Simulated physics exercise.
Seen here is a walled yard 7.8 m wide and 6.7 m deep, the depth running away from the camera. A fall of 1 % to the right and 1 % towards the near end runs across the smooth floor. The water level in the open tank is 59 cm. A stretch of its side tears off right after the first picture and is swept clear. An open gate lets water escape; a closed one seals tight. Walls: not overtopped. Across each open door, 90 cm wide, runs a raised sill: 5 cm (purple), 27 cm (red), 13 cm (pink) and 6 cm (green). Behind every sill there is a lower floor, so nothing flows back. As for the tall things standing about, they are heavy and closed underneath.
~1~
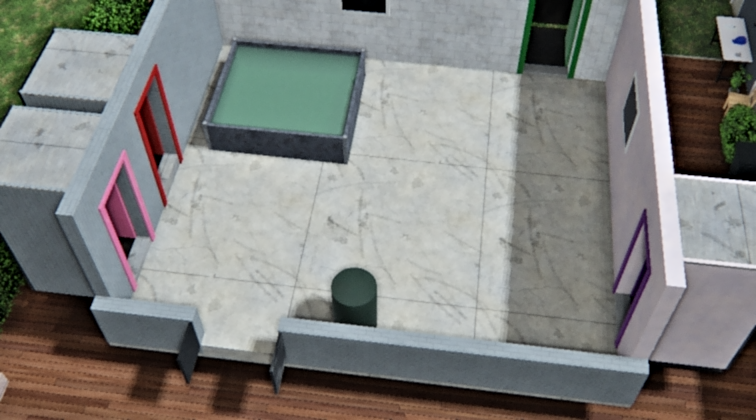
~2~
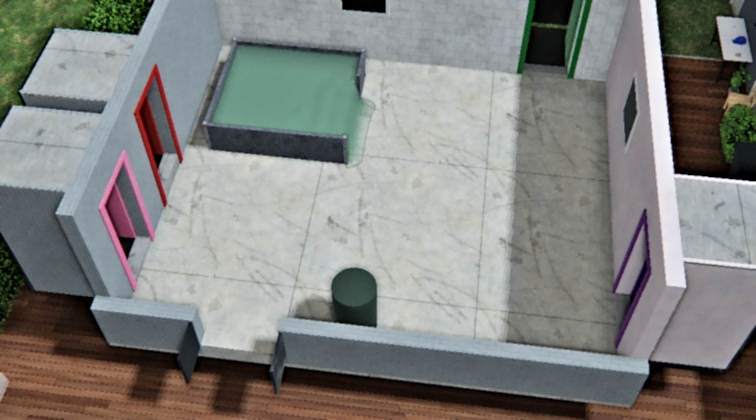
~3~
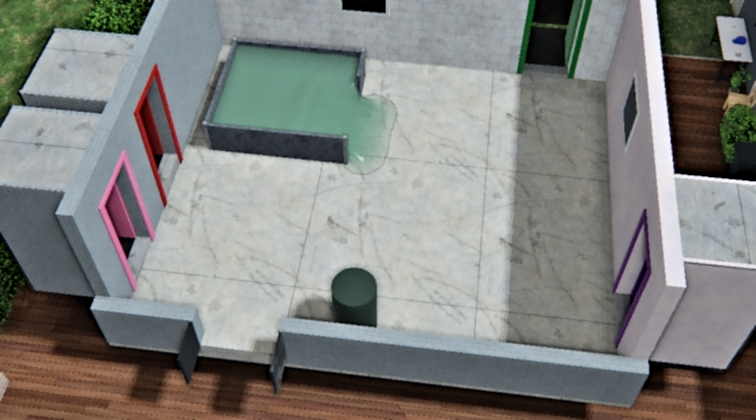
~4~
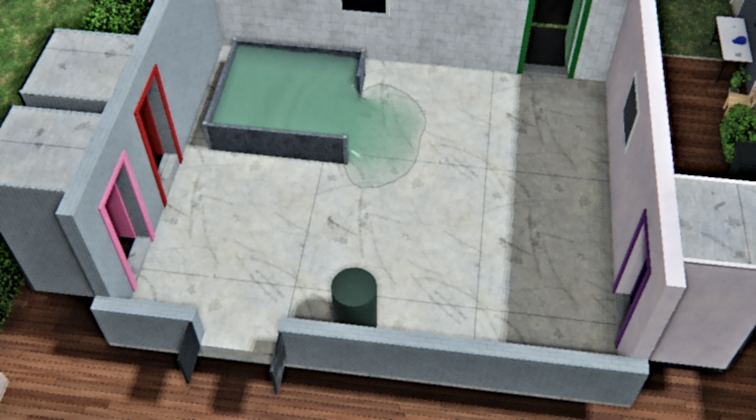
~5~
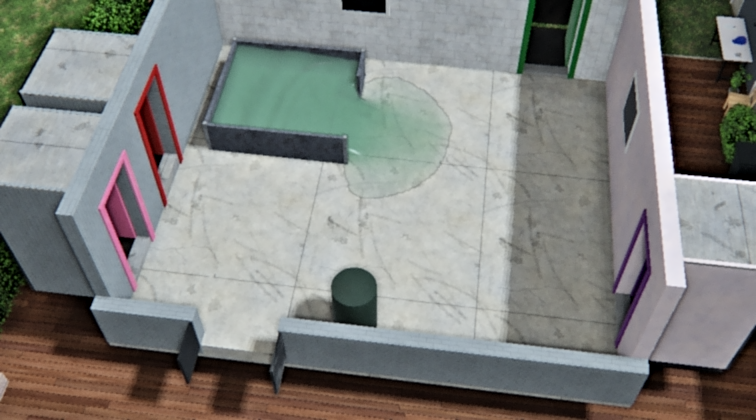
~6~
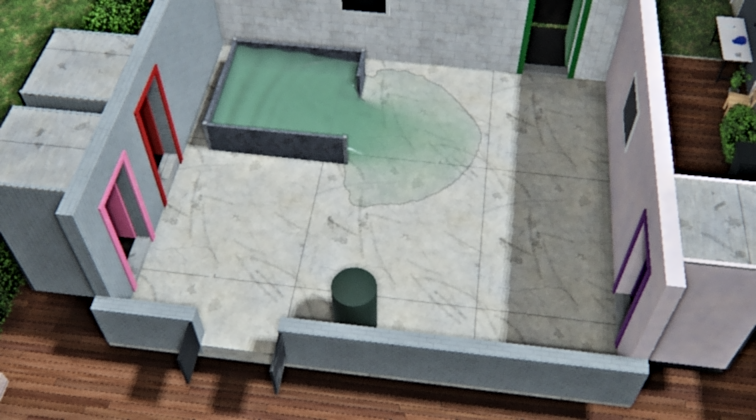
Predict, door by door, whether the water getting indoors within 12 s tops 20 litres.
Prediction: At the purple door it tops it; at the red door it falls short; at the pink door it falls short; at the green door it tops it.
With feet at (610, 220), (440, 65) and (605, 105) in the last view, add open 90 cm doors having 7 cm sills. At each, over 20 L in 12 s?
First doorway gets there, second falls short, third gets there.
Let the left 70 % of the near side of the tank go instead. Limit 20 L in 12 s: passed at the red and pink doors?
Here's how it goes: Red falls short, pink exceeds it.
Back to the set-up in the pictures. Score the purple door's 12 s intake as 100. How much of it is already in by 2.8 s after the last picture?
Share: ~ 5 %.
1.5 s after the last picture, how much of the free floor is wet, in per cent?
About 45 per cent.
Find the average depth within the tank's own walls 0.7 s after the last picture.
Mean depth: Some 41 cm.
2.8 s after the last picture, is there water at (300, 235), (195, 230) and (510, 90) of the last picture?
Listed in sequence, the spots are bone dry, bone dry and drenched.
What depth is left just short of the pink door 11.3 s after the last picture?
Around 4.5 cm deep.
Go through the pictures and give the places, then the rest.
The open tank at (287, 89) is whole and still, 59 cm deep, in the first frame.
The front is at (352, 164), 0.8 m from the gap at (351, 123); 0.2 m2 of floor is under water; 59 cm left at the back of the open tank, in the second frame.
Water pours out at (351, 124) and has run 1.0 m, to (367, 170); typically 10 cm deep outside, 59 cm at the open tank's back, in the third frame.
The front is at (400, 174), 1.4 m from the gap at (351, 125); 2.4 m2 of floor is under water; 59 cm left at the back of the open tank, in the fourth frame.
Water pours out at (351, 125) and has run 1.8 m, to (448, 128); typically 6 cm deep outside, 59 cm at the open tank's back, in the fifth frame.
Water pours out at (351, 125) and has run 2.4 m, to (476, 131); typically 5 cm deep outside, 56 cm at the open tank's back, in the sixth frame.
Then, 0.7 s after the last picture water covers 30 % of the floor and is deepest (30 cm) near (362, 143); purple door not reached, red door not reached, pink door not reached, green door not reached.
Then, 1.5 s after the last picture water covers 45 % of the floor and is deepest (28 cm) near (362, 143); purple door not reached, red door not reached, pink door not reached, green door 7 cm at the sill, 0 L in.
Then, 2.8 s after the last picture water covers 55 % of the floor and is deepest (36 cm) near (612, 371); purple door 13 cm at the sill, 23 L in, red door not reached, pink door not reached, green door 13 cm at the sill, 5 L in.
Then, 6.3 s after the last picture water covers 70 % of the floor and is deepest (19 cm) near (612, 381); purple door 16 cm at the sill, 145 L in, red door not reached, pink door not reached, green door 9 cm at the sill, 80 L in.
Then, 11.3 s after the last picture water covers 95 % of the floor and is deepest (15 cm) near (601, 380); purple door 14 cm at the sill, 341 L in, red door 6 cm at the sill, 0 L in, pink door 4 cm at the sill, 0 L in, green door 4 cm at the sill, 87 L in.
